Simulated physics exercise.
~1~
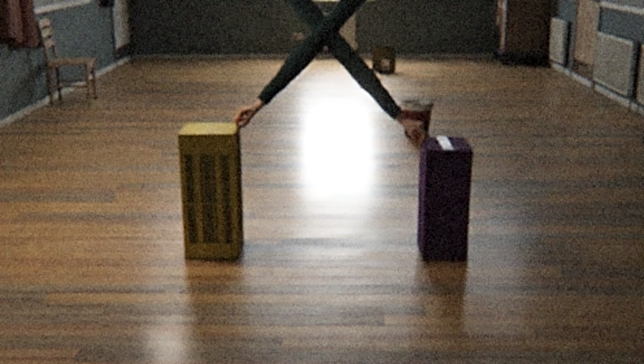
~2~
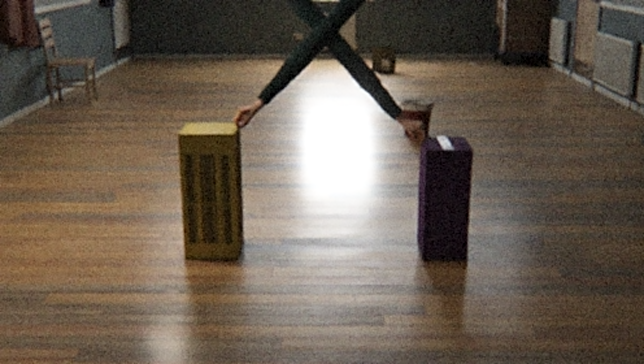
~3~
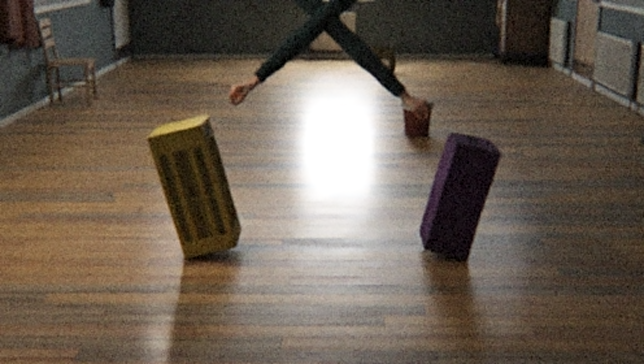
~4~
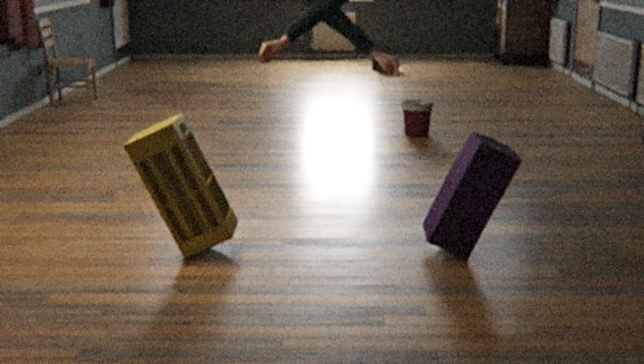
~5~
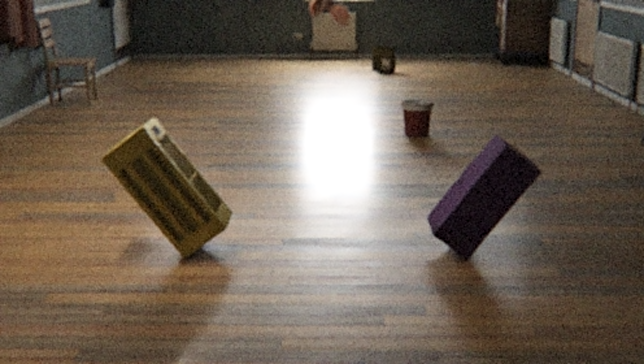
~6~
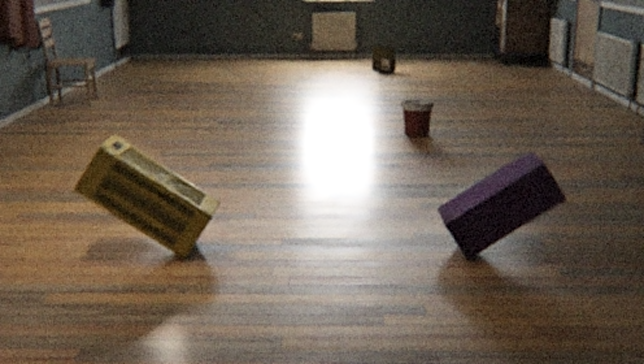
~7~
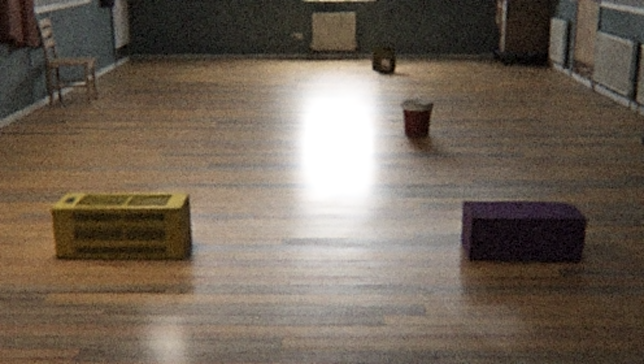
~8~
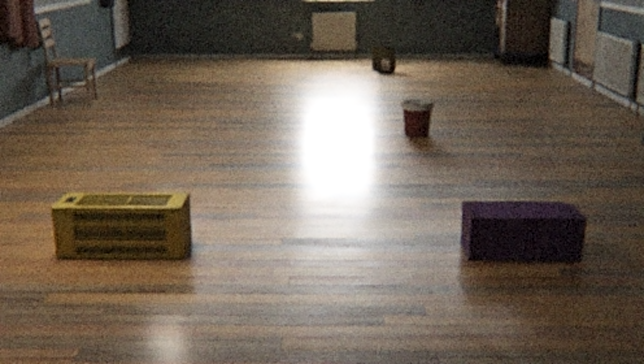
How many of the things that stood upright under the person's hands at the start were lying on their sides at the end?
Two of them were lying on their sides at the end, the yellow crate on the left and the purple parcel on the right.
